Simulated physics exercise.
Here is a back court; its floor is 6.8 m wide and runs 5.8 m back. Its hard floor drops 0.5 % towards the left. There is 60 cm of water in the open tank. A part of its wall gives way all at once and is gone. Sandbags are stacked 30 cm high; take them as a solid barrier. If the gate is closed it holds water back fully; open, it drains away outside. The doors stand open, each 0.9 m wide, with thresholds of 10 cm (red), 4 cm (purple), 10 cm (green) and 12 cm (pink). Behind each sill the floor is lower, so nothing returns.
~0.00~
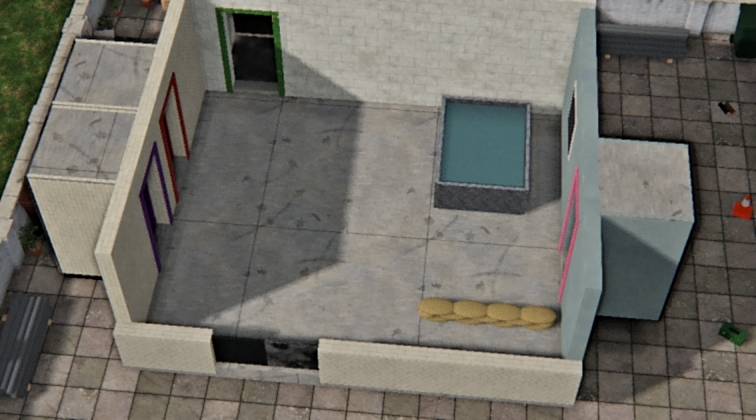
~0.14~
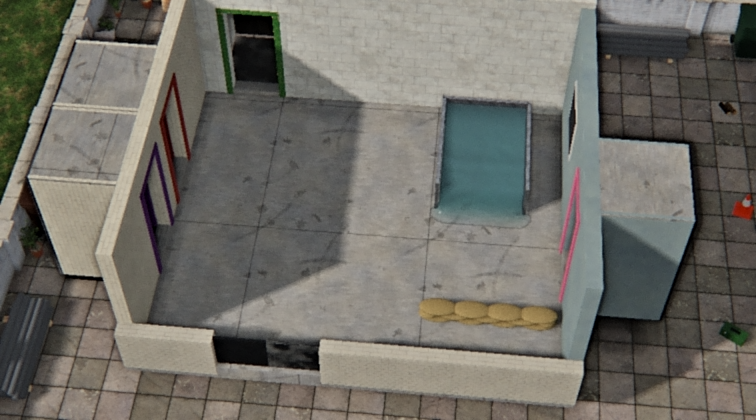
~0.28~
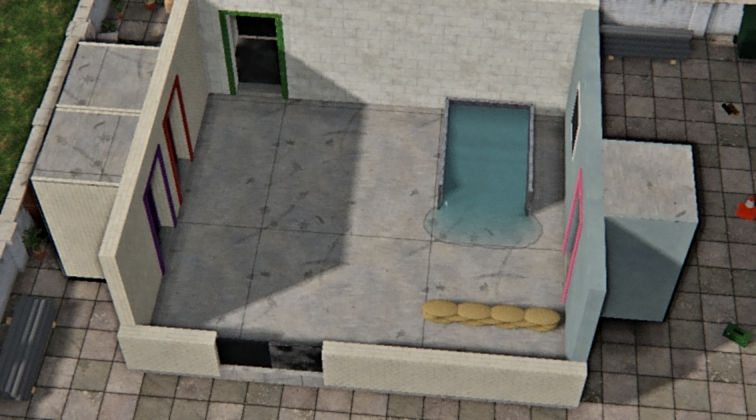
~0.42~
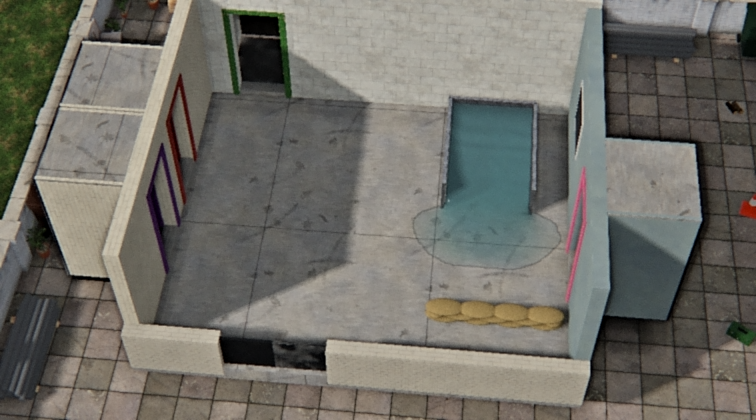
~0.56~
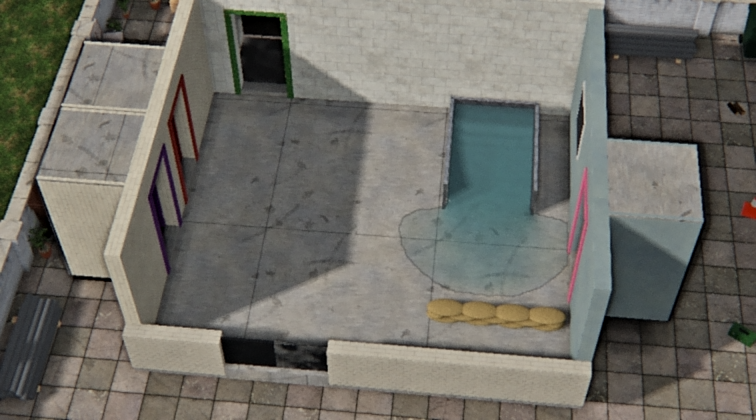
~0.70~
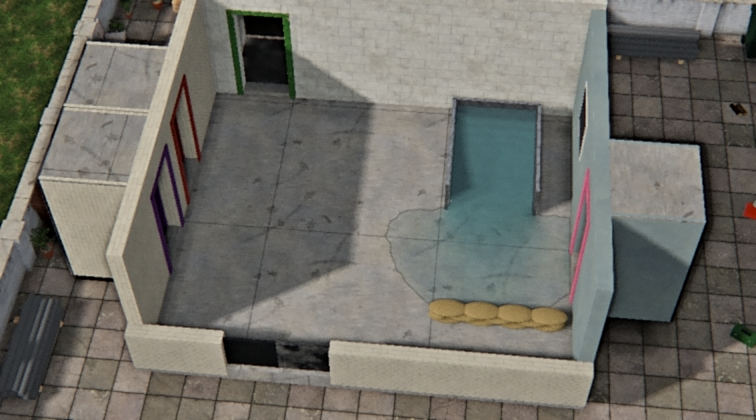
To begin with, still water fills a raised open tank near the back right of a walled court. Its front wall vanishes and water pours out onto the grey floor, spreading forward and sideways in a widening rounded sheet that reaches the row of tan sandbags and the right wall.
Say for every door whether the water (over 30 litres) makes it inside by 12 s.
Door by door: At the red door it keeps below the limit; at the purple door it passes the limit; at the green door it stays under the limit; at the pink door it exceeds the limit.
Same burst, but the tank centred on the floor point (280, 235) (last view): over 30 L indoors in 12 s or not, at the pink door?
Against that limit: Pink below.
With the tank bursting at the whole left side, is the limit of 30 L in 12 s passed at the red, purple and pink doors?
Against that limit: Red above, purple above, pink below.
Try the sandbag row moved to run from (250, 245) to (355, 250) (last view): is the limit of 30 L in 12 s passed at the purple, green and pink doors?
Against that limit: Purple above, green below, pink below.
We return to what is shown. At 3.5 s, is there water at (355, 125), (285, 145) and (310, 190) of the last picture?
In that order: Not reached, dry, dry.
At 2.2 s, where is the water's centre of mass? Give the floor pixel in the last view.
Near (476, 246).
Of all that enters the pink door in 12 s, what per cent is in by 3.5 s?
About 85 per cent.
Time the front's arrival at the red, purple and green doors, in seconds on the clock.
Red 4.5 s, purple 3.8 s, green 6.5 s.
After 1.4 s water covers 20 % of the floor and is deepest (36 cm) near (561, 316); red door not reached, purple door not reached, green door not reached, pink door 14 cm at the sill, 0 L in.
After 2.2 s water covers 30 % of the floor and is deepest (34 cm) near (496, 311); red door not reached, purple door not reached, green door not reached, pink door 23 cm at the sill, 13 L in.
After 3.5 s water covers 50 % of the floor and is deepest (27 cm) near (152, 349); red door not reached, purple door not reached, green door not reached, pink door 18 cm at the sill, 64 L in.
After 7.0 s water covers 80 % of the floor and is deepest (12 cm) near (217, 93); red door 7 cm at the sill, 0 L in, purple door 9 cm at the sill, 34 L in, green door 5 cm at the sill, 0 L in, pink door 6 cm at the sill, 75 L in.
After 12.0 s water covers 95 % of the floor and is deepest (10 cm) near (197, 171); red door 7 cm at the sill, 0 L in, purple door 6 cm at the sill, 72 L in, green door 7 cm at the sill, 1 L in, pink door 3 cm at the sill, 75 L in.
